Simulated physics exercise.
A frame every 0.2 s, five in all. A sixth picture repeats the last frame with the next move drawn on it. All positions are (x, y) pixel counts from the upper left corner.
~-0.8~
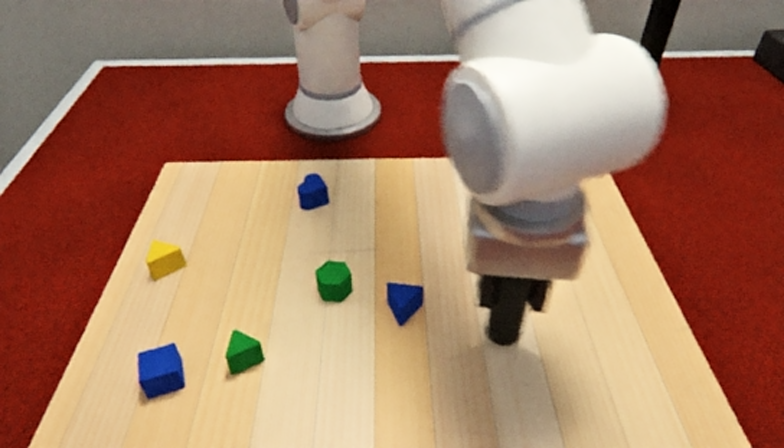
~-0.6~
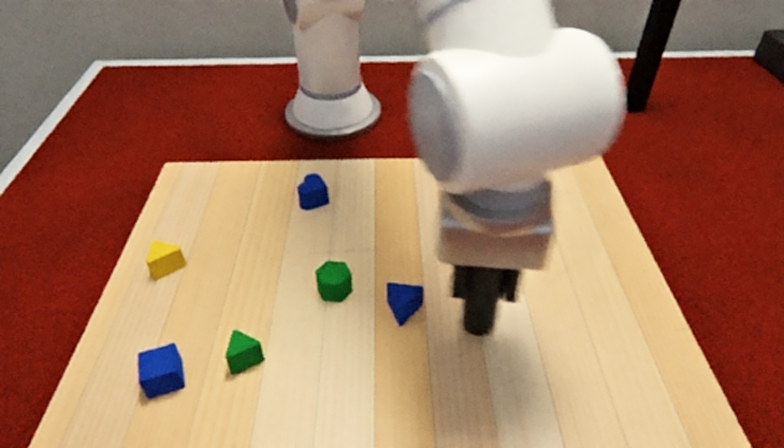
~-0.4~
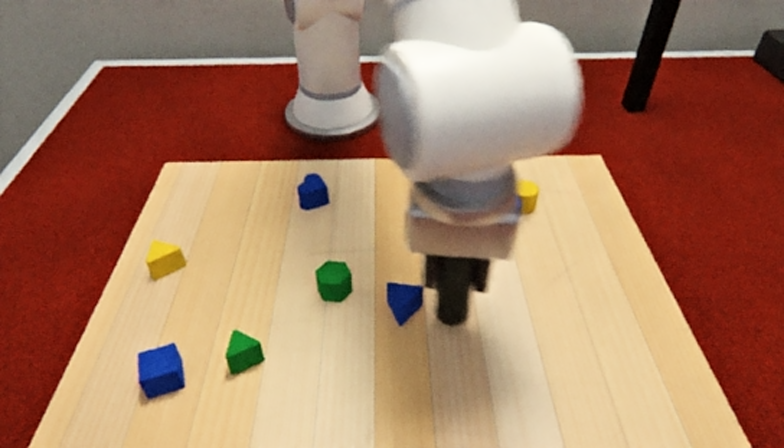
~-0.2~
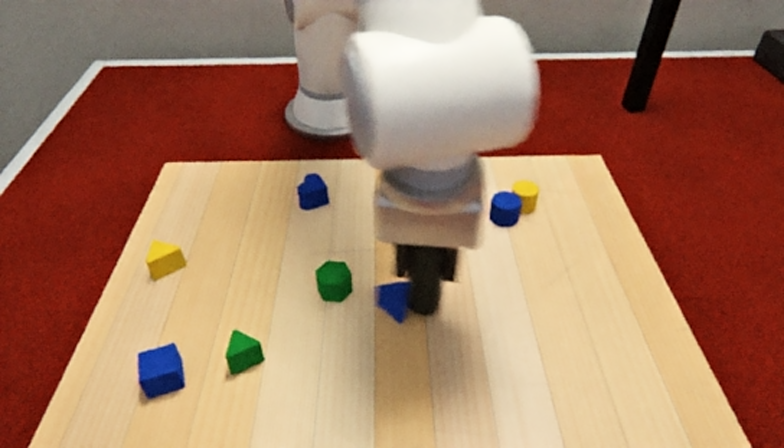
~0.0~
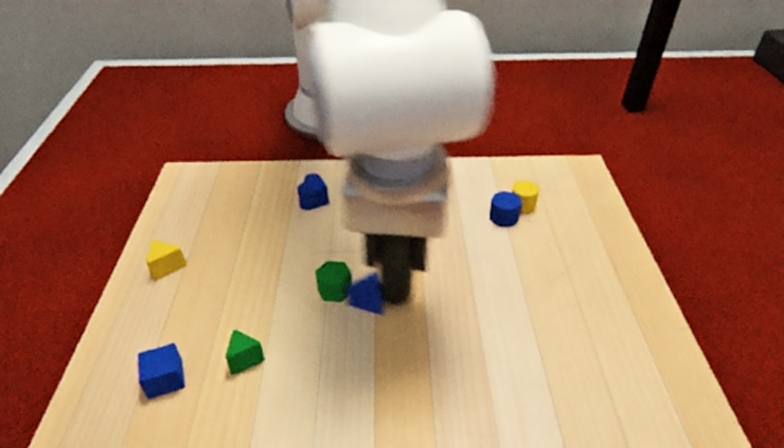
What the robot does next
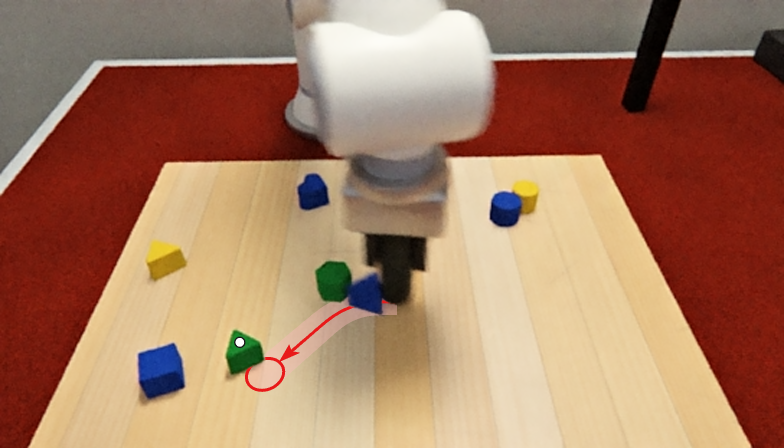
On a light wooden board set over red flooring, a white robot arm holds its dark tip down to the right of several scattered coloured blocks. The arm sweeps left, reaches the blue triangular piece and pushes it a short way left, up beside the green hexagon, while the other blocks stay still.
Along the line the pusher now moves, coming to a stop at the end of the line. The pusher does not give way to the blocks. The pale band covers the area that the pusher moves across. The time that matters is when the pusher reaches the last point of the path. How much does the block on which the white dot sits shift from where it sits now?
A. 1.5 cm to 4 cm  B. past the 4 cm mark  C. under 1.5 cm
C - under 1.5 cm.
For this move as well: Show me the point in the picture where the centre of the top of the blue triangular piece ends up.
At (294, 295).
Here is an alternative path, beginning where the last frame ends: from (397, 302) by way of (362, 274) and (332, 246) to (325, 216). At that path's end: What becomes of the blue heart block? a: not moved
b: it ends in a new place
Choice a: Not moved.
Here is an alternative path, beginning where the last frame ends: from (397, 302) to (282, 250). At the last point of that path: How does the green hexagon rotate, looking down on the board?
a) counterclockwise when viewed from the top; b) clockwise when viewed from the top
a (counterclockwise when viewed from the top)
Path on the board, from (397, 302) over (347, 309) and (307, 338) to (265, 374); the dot is on the green triangular piece.
The first path, step by step. One third of the way, pusher at (345, 299); green hexagon at (322, 268), turned 35° clockwise; blue triangular piece at (315, 291), turned 20° clockwise.
Two thirds of the way, pusher at (305, 329); green hexagon at (322, 268), turned 35° clockwise; blue triangular piece at (294, 295), turned 45° clockwise.
At the end, pusher at (263, 365); blue four-sided block in place; green triangular piece at (228, 345), turned 40° clockwise; green hexagon at (322, 268), turned 35° clockwise; blue triangular piece at (294, 295), turned 45° clockwise.
